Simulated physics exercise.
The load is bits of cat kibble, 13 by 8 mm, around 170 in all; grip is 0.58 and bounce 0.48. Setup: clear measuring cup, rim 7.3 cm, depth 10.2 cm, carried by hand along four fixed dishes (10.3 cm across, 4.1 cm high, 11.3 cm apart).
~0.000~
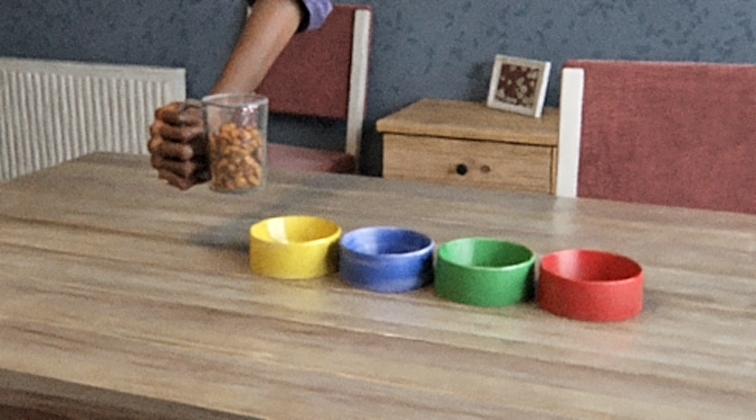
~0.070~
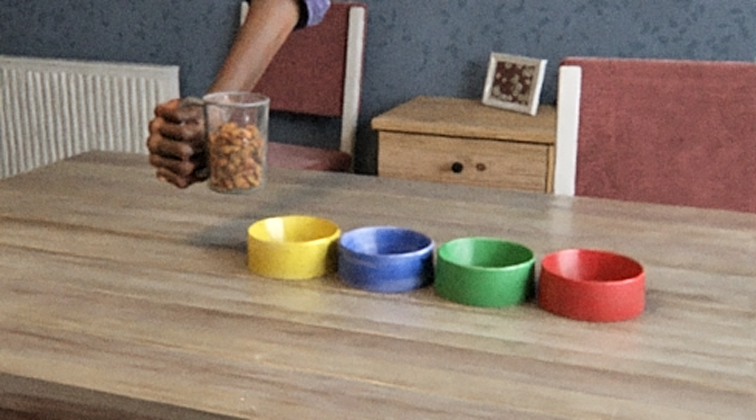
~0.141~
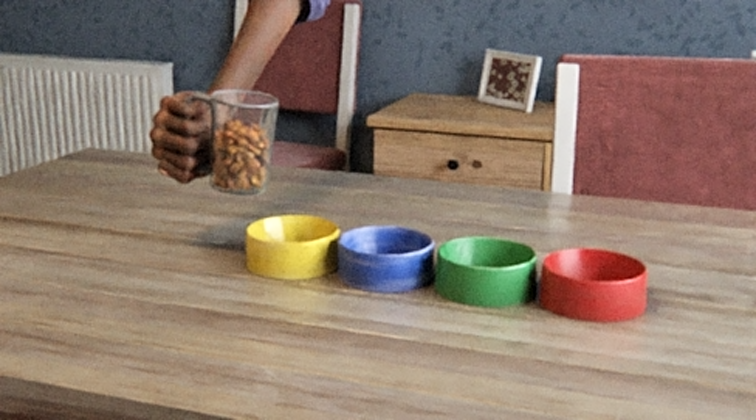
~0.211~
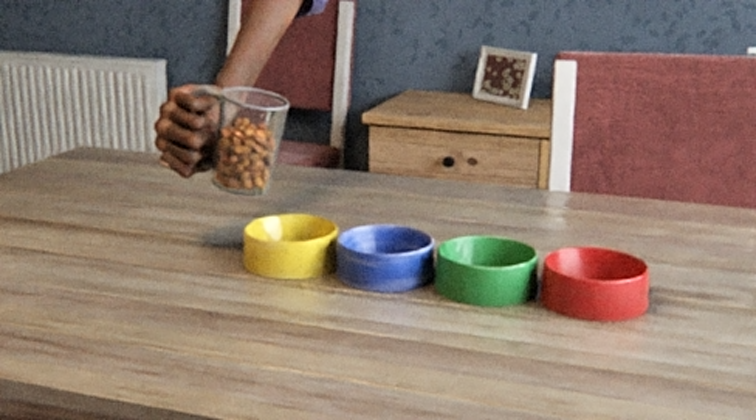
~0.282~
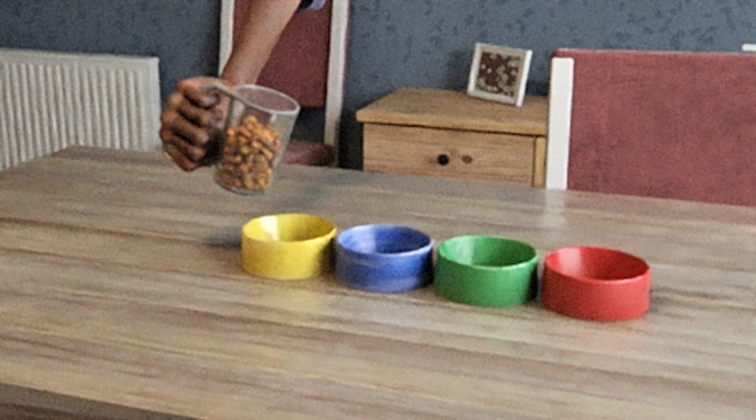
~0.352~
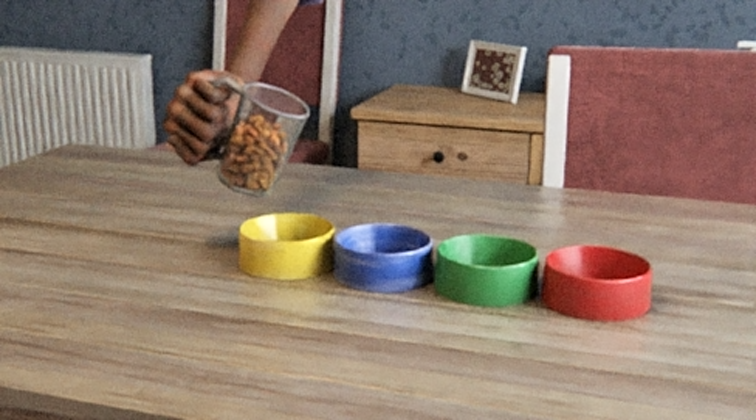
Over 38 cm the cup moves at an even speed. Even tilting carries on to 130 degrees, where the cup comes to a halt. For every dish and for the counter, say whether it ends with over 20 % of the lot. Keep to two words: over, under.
Red: Under, blue: Under, green: Over, yellow: Under, counter: Under.
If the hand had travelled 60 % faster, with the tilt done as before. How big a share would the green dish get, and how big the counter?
Green: 0; counter: 0.
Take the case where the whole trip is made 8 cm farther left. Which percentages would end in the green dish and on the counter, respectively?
Shares - green 10 / counter 20.
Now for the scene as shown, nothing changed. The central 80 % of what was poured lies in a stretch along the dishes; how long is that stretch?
It covers some 5 centimetres of the row.
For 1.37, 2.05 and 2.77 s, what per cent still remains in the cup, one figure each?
First 100, then 0, then 0 per cent.
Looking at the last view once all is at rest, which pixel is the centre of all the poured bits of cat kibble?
After settling, the middle sits near (498, 269).
After 1.37 s, tilt 106 degrees; cup holds 100 %.
After 2.05 s, tilt 130 degrees; cup holds 0 %, green 100 %.
After 2.77 s, tilt 130 degrees; cup holds 0 %, green 100 %.
At rest (3.1 s), red 0 %, blue 0 %, green 100 %, yellow 0 %, counter 0 %.
